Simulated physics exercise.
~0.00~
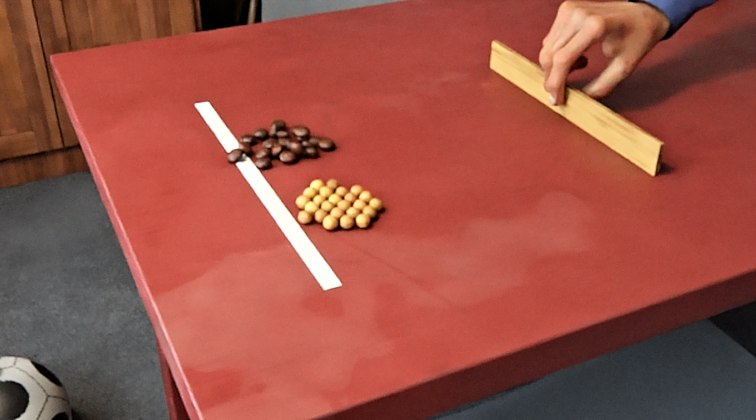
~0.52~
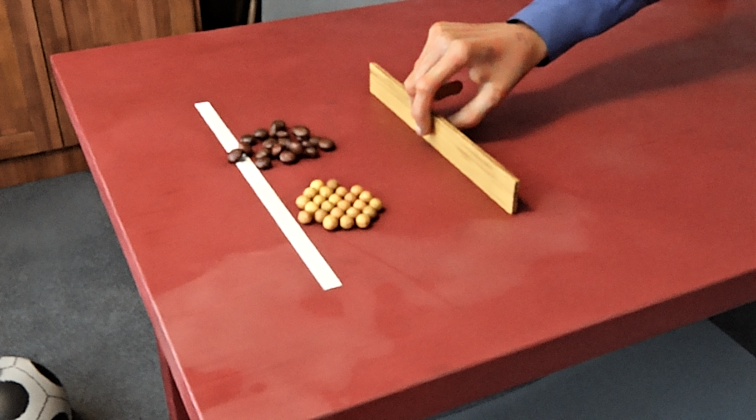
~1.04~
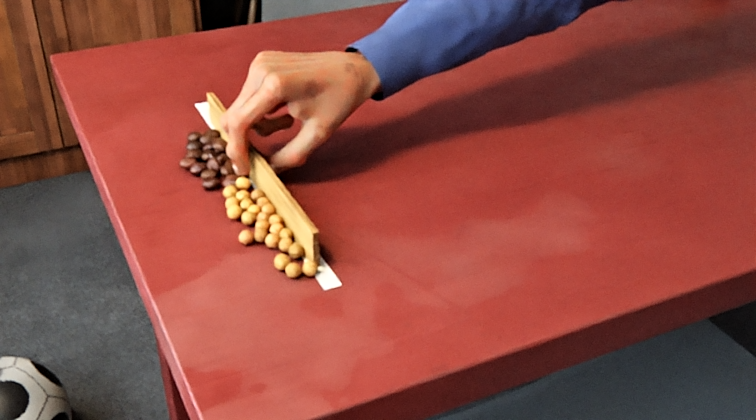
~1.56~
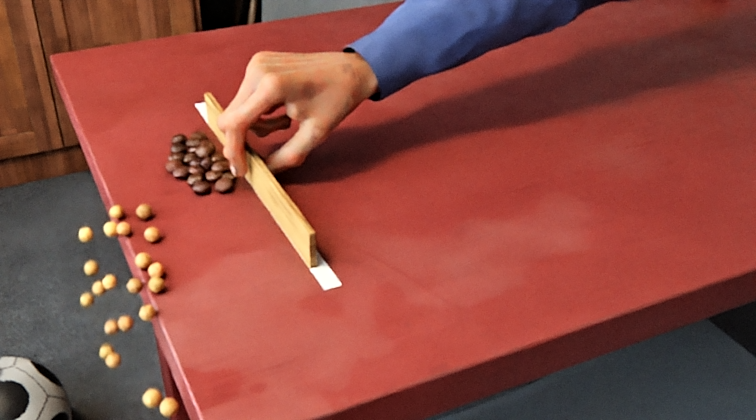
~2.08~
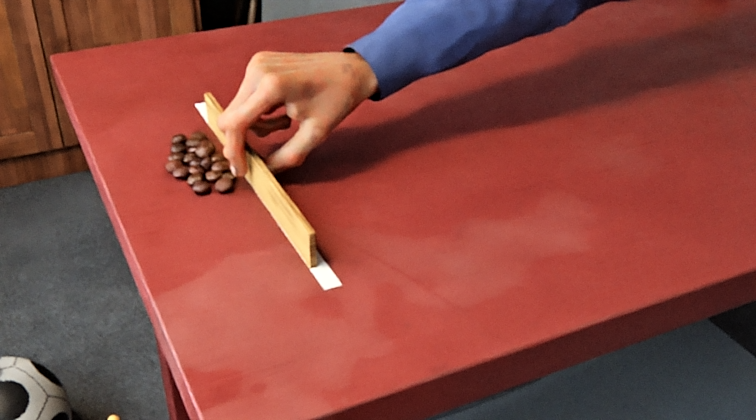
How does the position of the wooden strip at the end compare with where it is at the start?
At the start the wooden strip is toward the right of the view, well away from the two heaps. At the end it stands much farther left and a little lower, at the white tape.
